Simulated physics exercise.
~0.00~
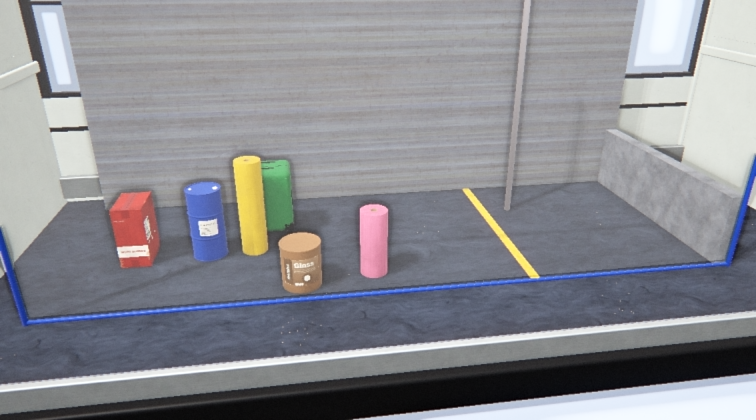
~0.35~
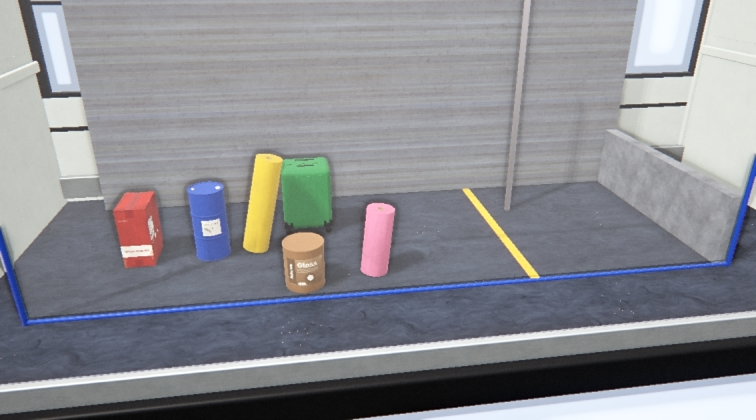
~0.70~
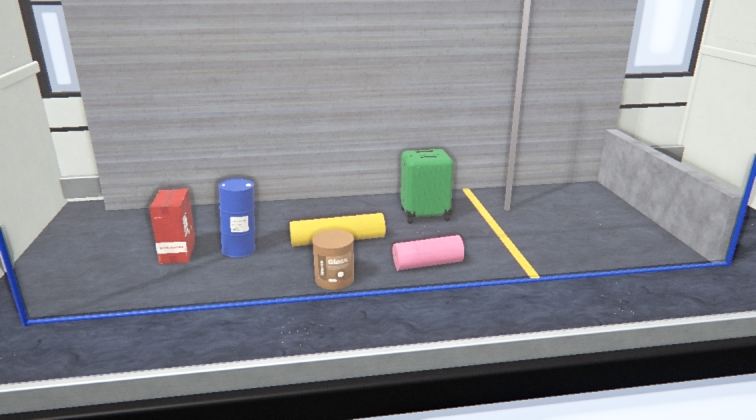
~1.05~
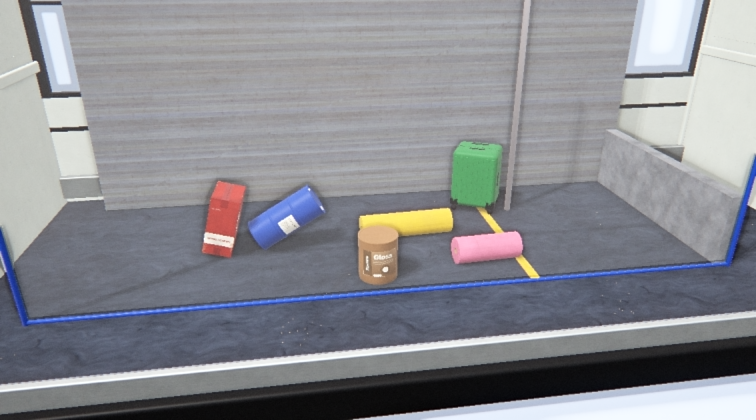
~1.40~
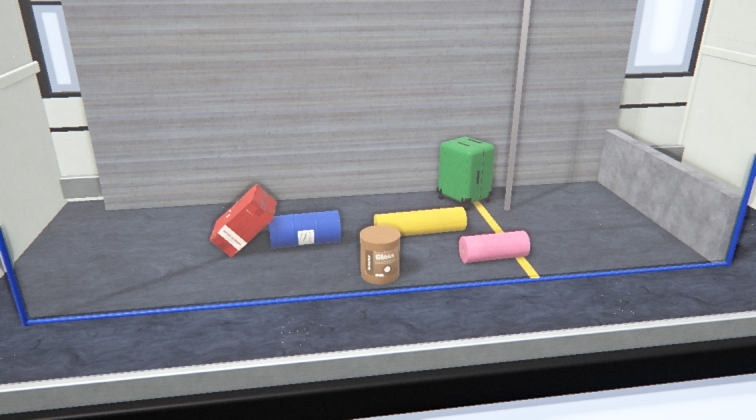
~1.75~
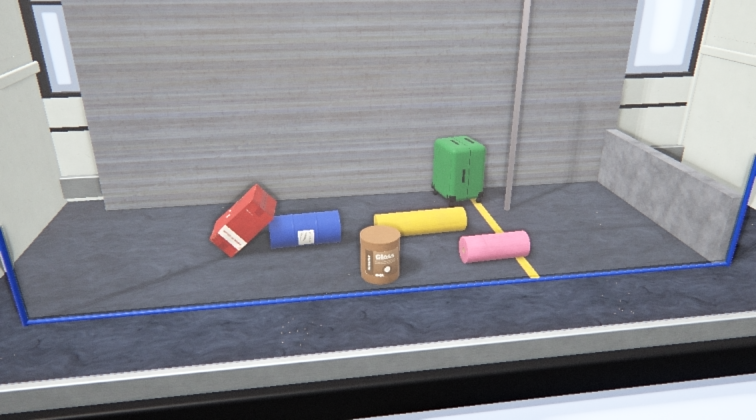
Green wheeled case rolling right and drifting slightly back as rolls and drum topple, all six objects resting short of yellow line.
